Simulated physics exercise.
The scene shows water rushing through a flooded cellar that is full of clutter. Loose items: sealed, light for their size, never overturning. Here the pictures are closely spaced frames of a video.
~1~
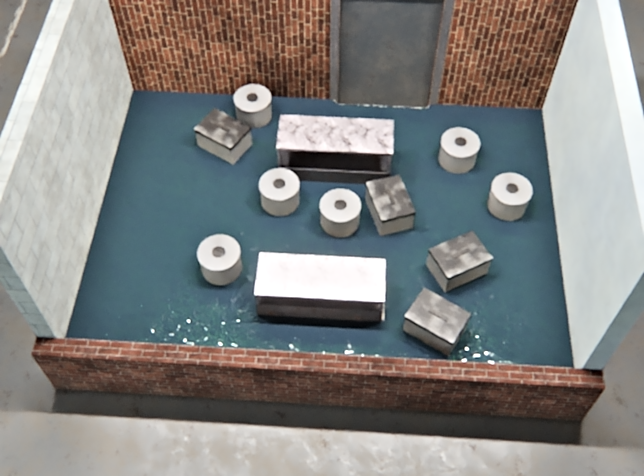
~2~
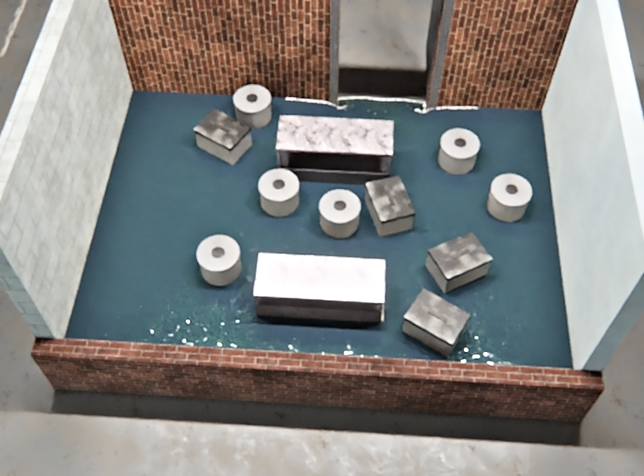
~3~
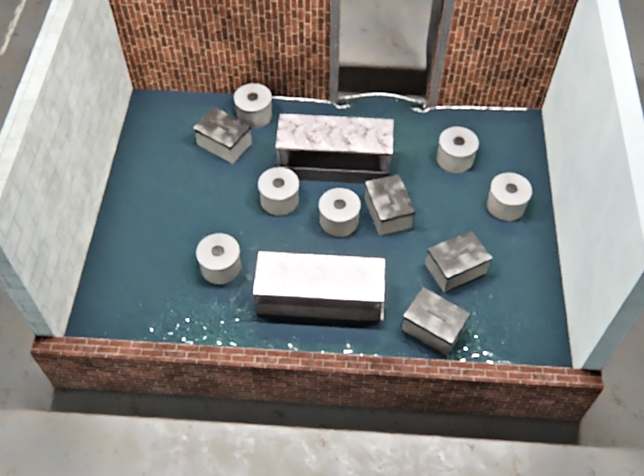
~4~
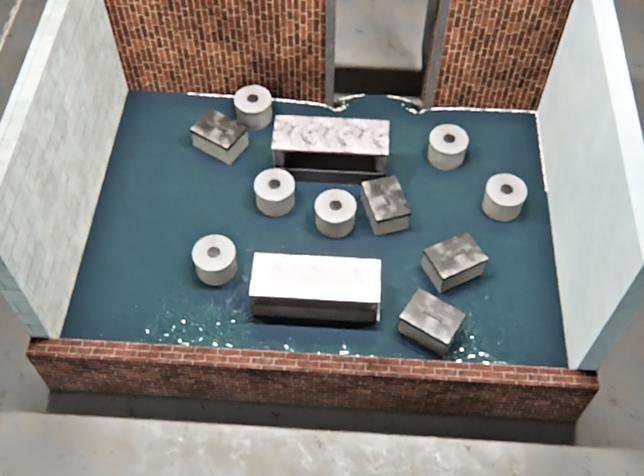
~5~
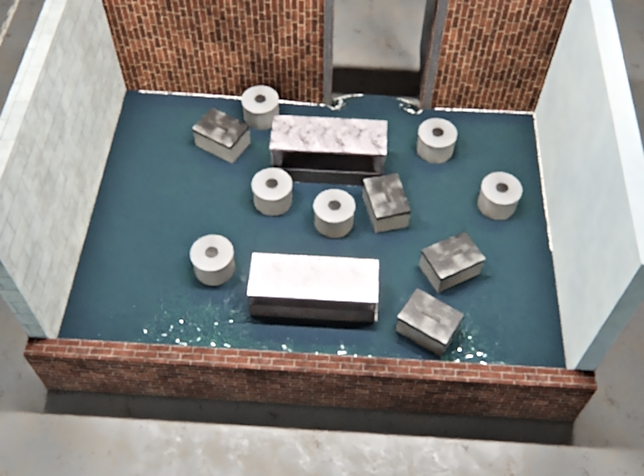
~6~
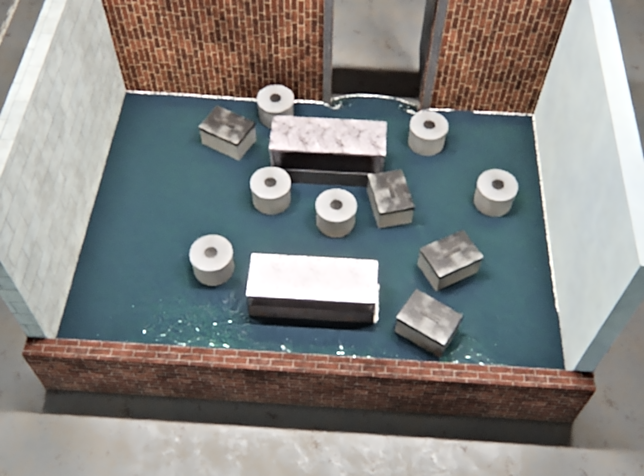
Water entering through a doorway in a flooded brick-walled cellar, grey tubs and blocks barely moving, then a few near it drifting slightly.
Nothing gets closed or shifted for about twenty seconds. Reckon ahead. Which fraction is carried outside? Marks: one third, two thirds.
Two thirds and up.
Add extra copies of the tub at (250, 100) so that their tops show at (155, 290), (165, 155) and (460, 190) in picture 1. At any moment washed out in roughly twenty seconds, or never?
Note - in order: Retained / out of the scene / out of the scene.
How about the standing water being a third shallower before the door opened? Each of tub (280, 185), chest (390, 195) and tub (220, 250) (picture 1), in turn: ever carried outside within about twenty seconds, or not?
The first remains in the room, the next exits, the last remains in the room.
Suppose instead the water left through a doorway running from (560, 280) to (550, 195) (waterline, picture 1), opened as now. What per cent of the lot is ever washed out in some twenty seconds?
Roughly 70 in a hundred.
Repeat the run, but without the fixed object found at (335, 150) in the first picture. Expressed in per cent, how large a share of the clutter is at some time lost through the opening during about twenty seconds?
Close to 80 percent, I reckon.
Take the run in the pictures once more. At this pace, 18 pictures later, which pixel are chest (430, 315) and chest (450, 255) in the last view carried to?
Expect the tops close to (441, 280) and (459, 189).
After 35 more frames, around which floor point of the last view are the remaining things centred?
That works out to about (324, 230) on the floor.
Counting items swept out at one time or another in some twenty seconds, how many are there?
That works out to 7.
A moment on, 2 of 10 are out; 8 afloat.
Next, 4 of 10 are out; 6 afloat.
Later, 7 of 10 are out; 3 afloat.
In the end, 7 of 10 are out; 3 afloat.
